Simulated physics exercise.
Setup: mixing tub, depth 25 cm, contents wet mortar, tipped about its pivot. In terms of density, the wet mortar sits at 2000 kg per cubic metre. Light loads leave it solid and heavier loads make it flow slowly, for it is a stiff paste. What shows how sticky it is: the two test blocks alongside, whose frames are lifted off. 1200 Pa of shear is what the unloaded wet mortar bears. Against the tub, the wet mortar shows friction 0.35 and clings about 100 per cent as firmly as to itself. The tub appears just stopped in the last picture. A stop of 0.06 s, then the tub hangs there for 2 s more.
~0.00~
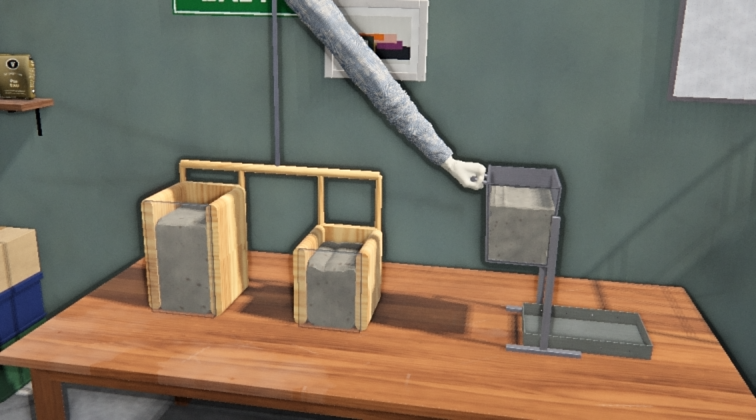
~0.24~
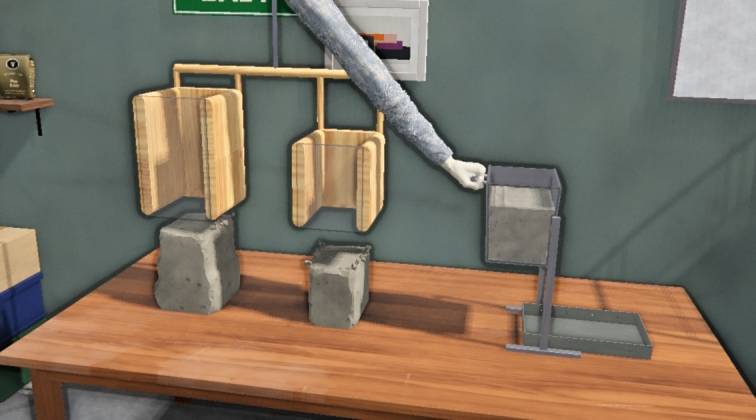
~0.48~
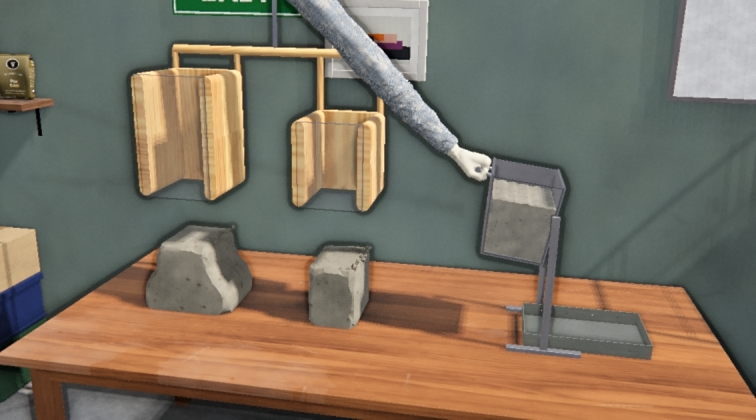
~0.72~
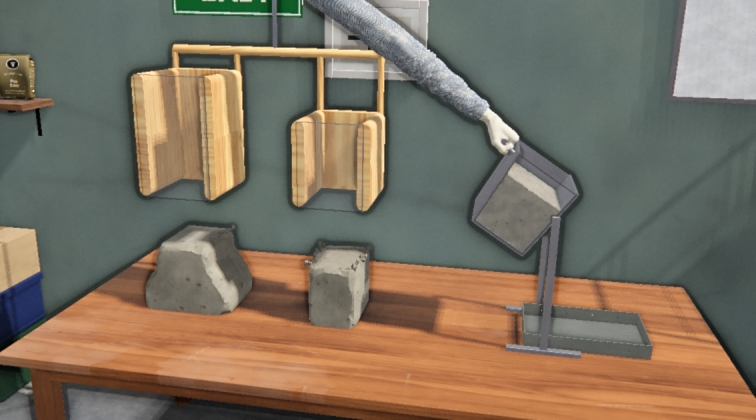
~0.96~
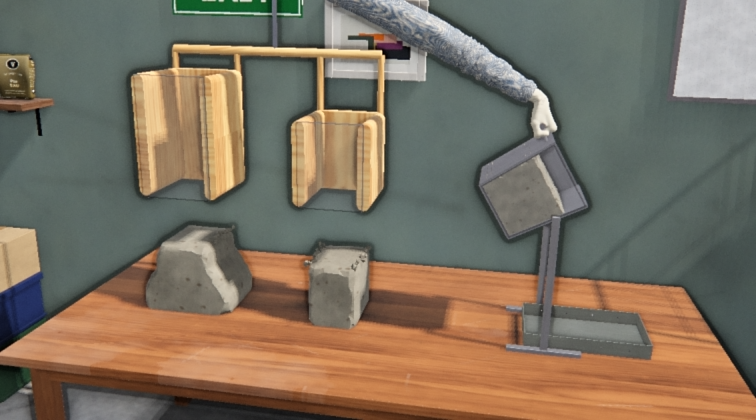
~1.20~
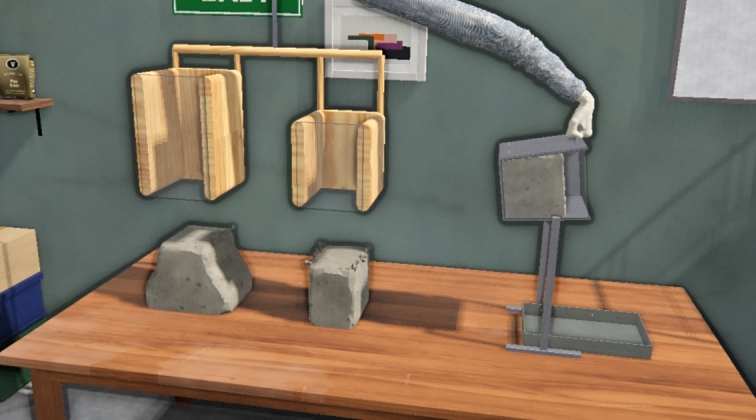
Two wooden moulds rose off a pair of grey blocks, the larger left one slumping wider while the smaller kept its shape, and then a hand turned a tub of wet mortar clockwise onto its side.
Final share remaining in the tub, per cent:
Near 100 %.
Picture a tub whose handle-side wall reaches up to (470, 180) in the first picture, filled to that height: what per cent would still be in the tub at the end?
The tub would end up holding some 100 % of it.
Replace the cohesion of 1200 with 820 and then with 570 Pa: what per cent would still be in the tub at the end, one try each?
You'd see 100 percent the first time and 100 percent the second.
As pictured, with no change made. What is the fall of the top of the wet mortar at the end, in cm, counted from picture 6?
0 cm.
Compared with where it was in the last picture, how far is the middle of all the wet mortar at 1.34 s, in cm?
Around 0 cm.
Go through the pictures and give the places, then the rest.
The first picture shows handle-side rim at (489, 183), tilt 0 degrees; highest point of the wet mortar at (504, 205); test blocks 35 cm, 23 cm high (left to right).
The second picture shows handle-side rim at (489, 183), tilt 0 degrees; highest point of the wet mortar at (504, 205); test blocks 31 cm, 23 cm high (left to right).
The third picture shows handle-side rim at (495, 176), tilt 7 degrees; highest point of the wet mortar at (497, 198); test blocks 26 cm, 23 cm high (left to right).
The fourth picture shows handle-side rim at (520, 154), tilt 33 degrees; highest point of the wet mortar at (511, 175); test blocks 26 cm, 23 cm high (left to right).
The fifth picture shows handle-side rim at (555, 145), tilt 59 degrees; highest point of the wet mortar at (532, 159); test blocks 26 cm, 23 cm high (left to right).
The sixth picture shows handle-side rim at (587, 150), tilt 82 degrees; highest point of the wet mortar at (558, 155); test blocks 26 cm, 23 cm high (left to right).
By 1.34 s, the tub is at 82 degrees and holds 100 %.
By 1.51 s, the tub is at 82 degrees and holds 100 %.
By 1.68 s, the tub is at 82 degrees and holds 100 %.
By 1.85 s, the tub is at 82 degrees and holds 100 %.
By 3.20 s, at the end, the tub is at 82 degrees and holds 100 %.
